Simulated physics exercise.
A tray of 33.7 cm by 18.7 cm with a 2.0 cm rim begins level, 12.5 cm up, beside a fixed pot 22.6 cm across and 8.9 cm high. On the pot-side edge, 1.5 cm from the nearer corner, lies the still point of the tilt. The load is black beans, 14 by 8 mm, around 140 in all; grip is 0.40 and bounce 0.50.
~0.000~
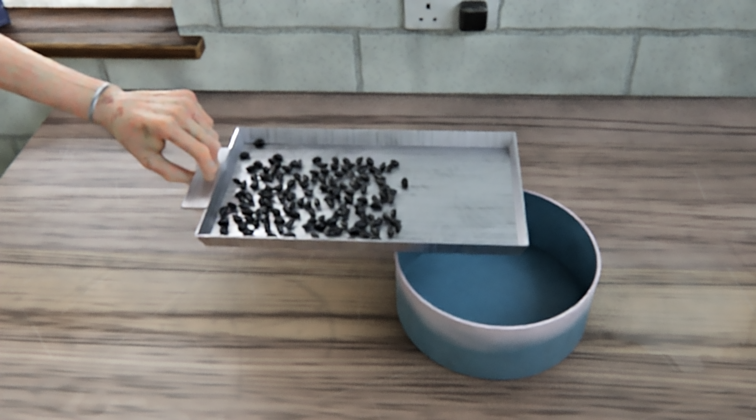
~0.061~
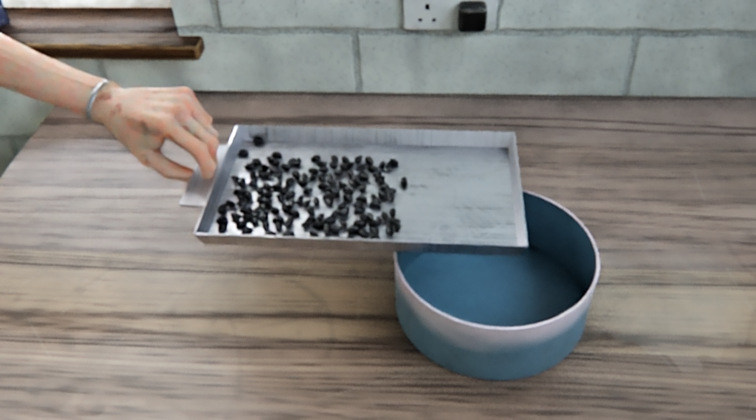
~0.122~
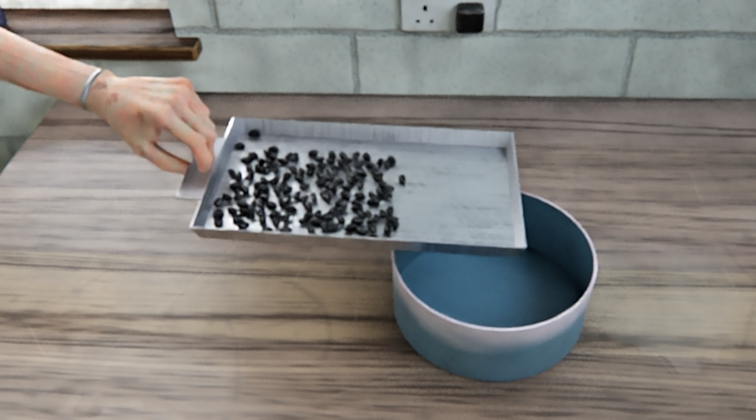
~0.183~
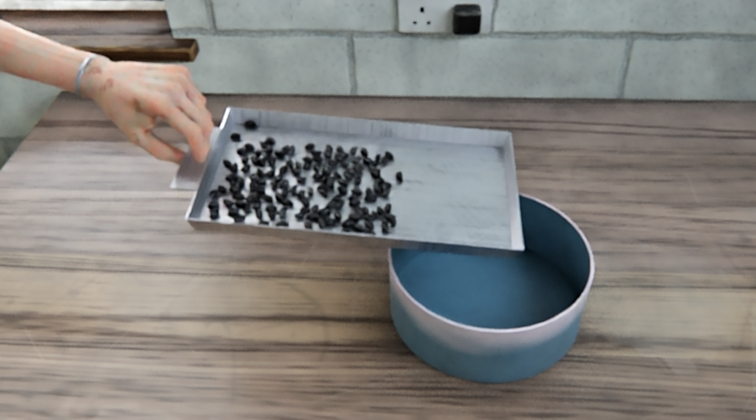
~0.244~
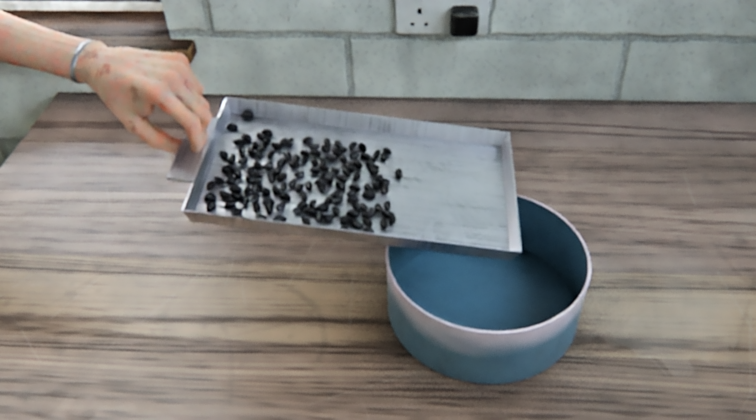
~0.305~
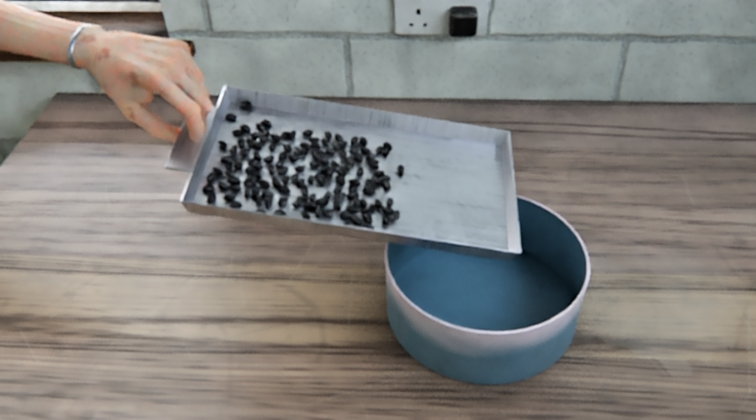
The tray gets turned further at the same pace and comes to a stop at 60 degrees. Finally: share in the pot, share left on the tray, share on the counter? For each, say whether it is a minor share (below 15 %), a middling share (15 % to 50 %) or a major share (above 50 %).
One by one: Pot: Moderate, tray: Predominant, counter: Minimal.
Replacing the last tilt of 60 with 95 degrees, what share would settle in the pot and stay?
That would give about 100 per cent.
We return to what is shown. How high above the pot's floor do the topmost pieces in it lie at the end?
Top level: Approx. 1.0 cm.
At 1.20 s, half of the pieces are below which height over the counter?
Median height: Approx. 16 cm.
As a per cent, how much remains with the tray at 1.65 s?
About 80%.
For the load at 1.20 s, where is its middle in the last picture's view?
At that moment the load's centre is around (512, 221).
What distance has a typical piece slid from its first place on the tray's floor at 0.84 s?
About 9 cm.
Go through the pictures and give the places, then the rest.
In the first frame, tray tilt 0 degrees, front corners at (202, 232) and (522, 241); middle of the pieces at (309, 193); pot at (496, 249).
In the second frame, tray tilt 1 degrees, front corners at (201, 230) and (522, 242); middle of the pieces at (308, 191).
In the third frame, tray tilt 3 degrees, front corners at (197, 224) and (520, 243); middle of the pieces at (305, 187).
In the fourth frame, tray tilt 5 degrees, front corners at (193, 216) and (518, 245), lowest corner right front; middle of the pieces at (302, 181).
In the fifth frame, tray tilt 8 degrees, front corners at (189, 207) and (516, 247), lowest corner right front; middle of the pieces at (300, 175).
In the sixth frame, tray tilt 11 degrees, front corners at (188, 198) and (515, 248), lowest corner right front; middle of the pieces at (300, 169); pot at (486, 254). Its pace works out near 45 degrees a second.
Then, at 0.84 s, tilt 34 degrees; the tray holds 100 %, the pot 0 %.
After 1.20 s, tilt 50 degrees; the tray holds 90 %, the pot 5 %.
After 1.65 s, tilt 60 degrees; the tray holds 80 %, the pot 20 %.
By 2.4 s all is still; pot 25 %, tray 75 %, counter 0 %.
